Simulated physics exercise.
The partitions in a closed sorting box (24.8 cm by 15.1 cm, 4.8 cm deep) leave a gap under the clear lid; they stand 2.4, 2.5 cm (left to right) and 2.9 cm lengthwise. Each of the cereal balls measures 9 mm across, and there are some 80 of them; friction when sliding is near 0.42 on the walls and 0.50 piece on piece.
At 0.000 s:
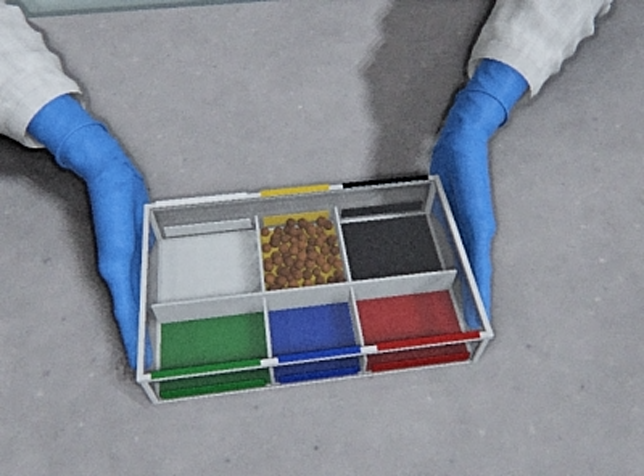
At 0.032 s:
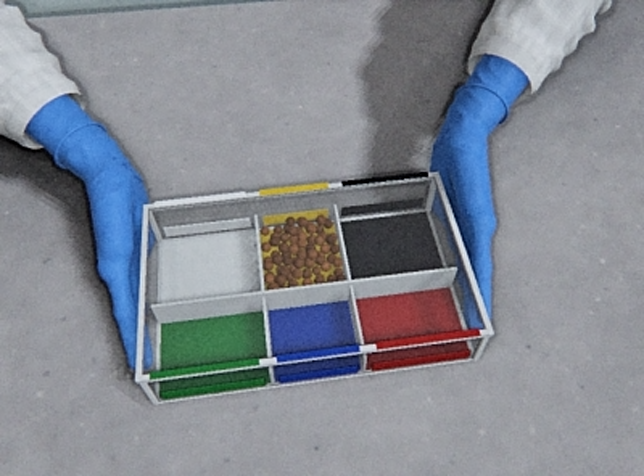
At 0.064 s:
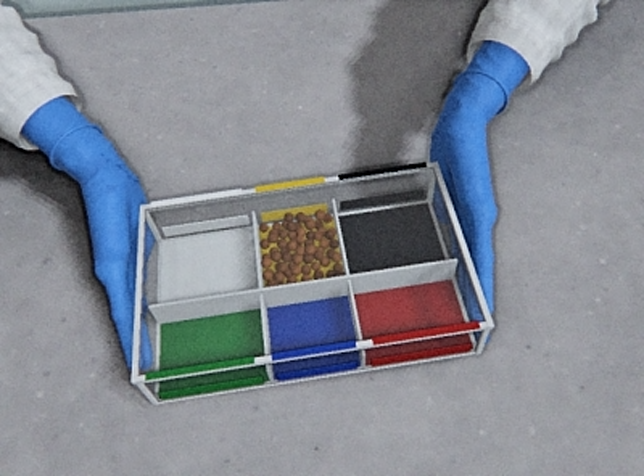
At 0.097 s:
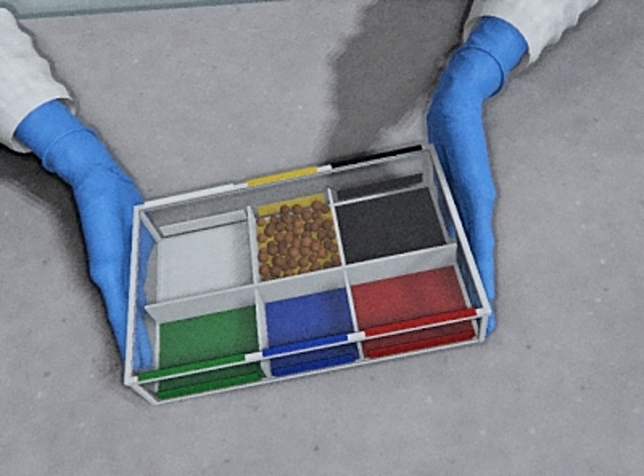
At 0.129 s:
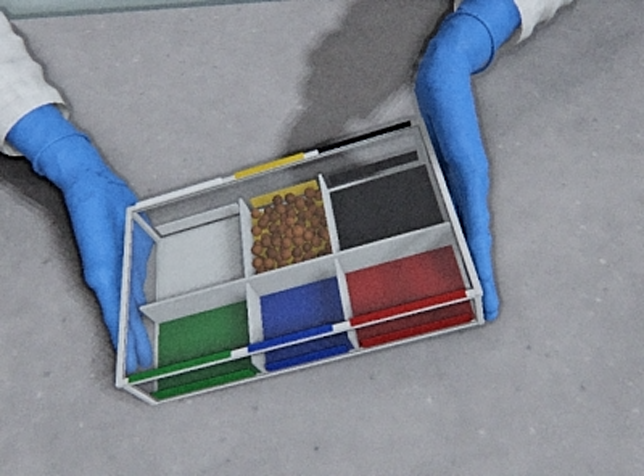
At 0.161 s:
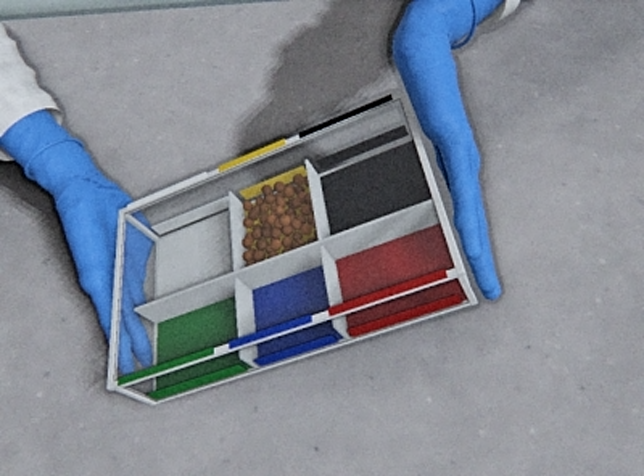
Two blue-gloved hands with white sleeves hold a clear-lidded sorting box at its left and right ends, seen from above over a speckled grey surface. Its six compartments are white, yellow and black along the back and green, blue and red along the front, with brown balls heaped in the yellow one. The hands, almost still at first, tilt the box increasingly quickly, raising its right side while the balls stay in the yellow compartment.
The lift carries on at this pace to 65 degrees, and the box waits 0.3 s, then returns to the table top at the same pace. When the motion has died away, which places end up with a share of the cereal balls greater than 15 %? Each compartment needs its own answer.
Outcome: Red compartment: Fails to beat the threshold. Blue compartment: Fails to beat the threshold. Green compartment: Fails to beat the threshold. Yellow compartment: Beats the threshold. White compartment: Beats the threshold. Black compartment: Fails to beat the threshold.
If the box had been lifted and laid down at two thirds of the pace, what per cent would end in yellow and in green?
The yellow compartment would end with 90 per cent and the green compartment with 0 per cent.
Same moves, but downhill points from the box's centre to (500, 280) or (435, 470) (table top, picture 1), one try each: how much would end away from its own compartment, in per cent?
Estimate: Some 30 % and some 40 % respectively.
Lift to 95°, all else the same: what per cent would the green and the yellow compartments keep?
Shares: Green 15, yellow 10, per cent.
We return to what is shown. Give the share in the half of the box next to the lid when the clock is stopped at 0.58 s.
Around 10 in a hundred, give or take.
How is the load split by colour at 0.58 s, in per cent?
Shares - red: 0, blue: 0, green: 5, yellow: 75, white: 25, black: 0.
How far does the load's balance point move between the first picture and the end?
It shifts some 4.5 cm.
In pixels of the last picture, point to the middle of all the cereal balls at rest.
I'd say roughly (272, 271).
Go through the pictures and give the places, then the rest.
Box tilt 0 degrees, front corners at (143, 376) and (486, 333); yellow 100 %, in the first picture.
Box tilt 1 degrees, front corners at (142, 376) and (486, 331), in the second picture.
Box tilt 4 degrees, front corners at (138, 377) and (486, 323), lowest corner left front, in the third picture.
Box tilt 9 degrees, front corners at (131, 379) and (483, 309), lowest corner left front, in the fourth picture.
Box tilt 16 degrees, front corners at (123, 381) and (474, 290), lowest corner left front, in the fifth picture.
Box tilt 24 degrees, front corners at (114, 383) and (456, 270), lowest corner left front; yellow 100 %. The box's pace is about 240 degrees a second, in the sixth picture.
Then, at 0.58 s, tilt 65 degrees; green 5 %, yellow 75 %, white 25 %.
After 0.85 s, tilt 42 degrees; green 5 %, yellow 75 %, white 25 %.
Then, at 1.24 s, tilt 0 degrees; green 5 %, yellow 75 %, white 25 %.
At rest (1.5 s), red 0 %, blue 0 %, green 5 %, yellow 75 %, white 25 %, black 0 %.
